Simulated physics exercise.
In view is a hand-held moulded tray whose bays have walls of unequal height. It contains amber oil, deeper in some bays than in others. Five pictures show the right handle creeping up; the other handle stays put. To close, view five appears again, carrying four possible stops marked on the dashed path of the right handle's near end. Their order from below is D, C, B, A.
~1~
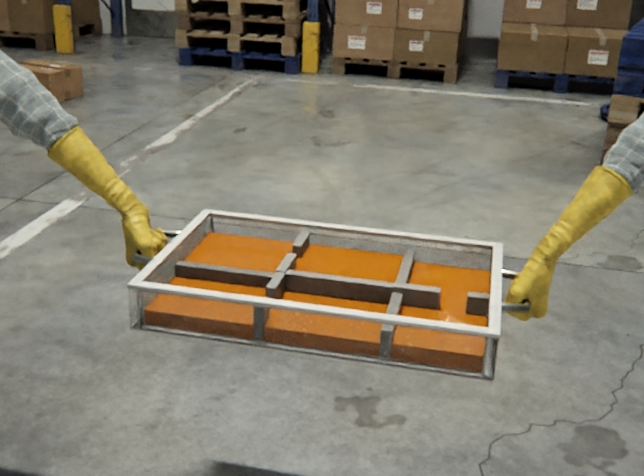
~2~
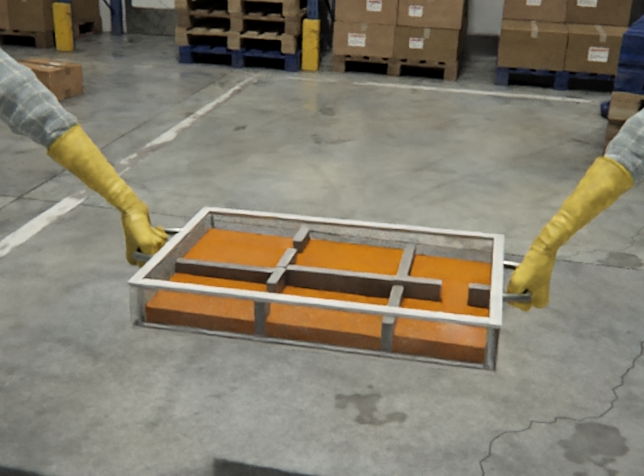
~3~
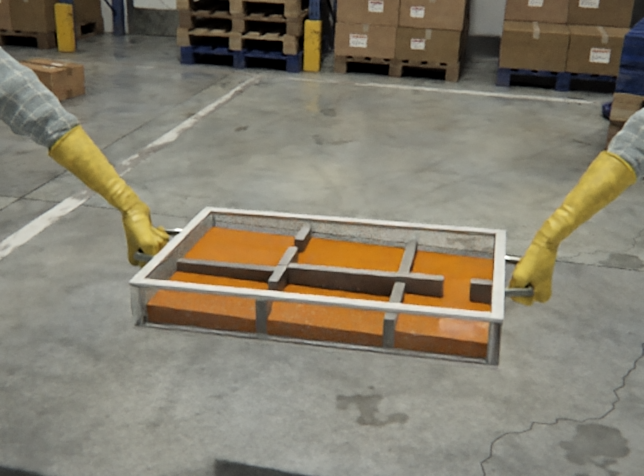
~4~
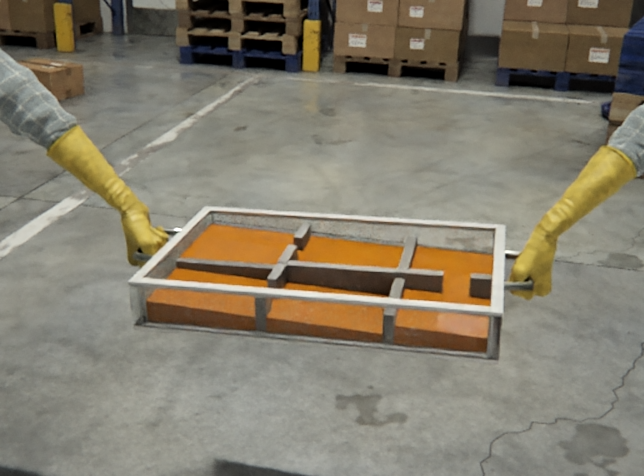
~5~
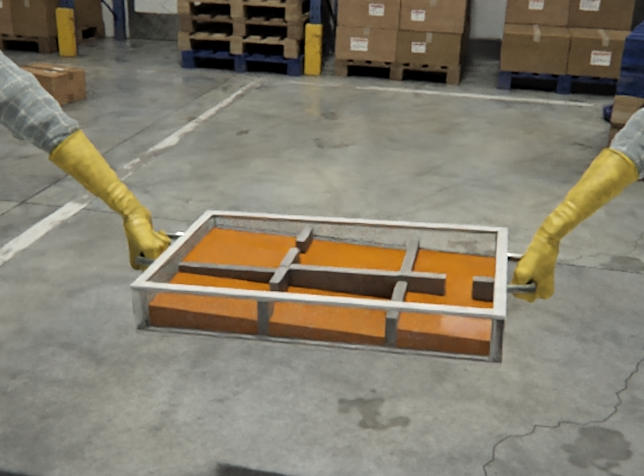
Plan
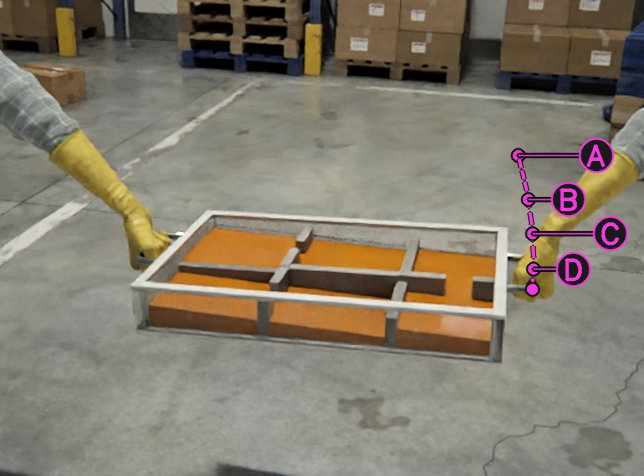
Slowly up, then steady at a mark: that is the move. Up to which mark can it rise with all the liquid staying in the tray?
Go for C.
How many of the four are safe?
Two.
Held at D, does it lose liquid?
No, not at all.
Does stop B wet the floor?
Yes, it does.
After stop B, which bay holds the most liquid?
The back left bay.
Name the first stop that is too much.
B it is.
On the marked copy, A at (518, 155); B at (528, 199); C at (532, 233); D at (533, 269).
With A, about 35 % goes over the rim.
With B, about 12 % goes over the rim.
With C, nothing spills; the back left bay holds the most.
With D, nothing spills; the back left bay holds the most.
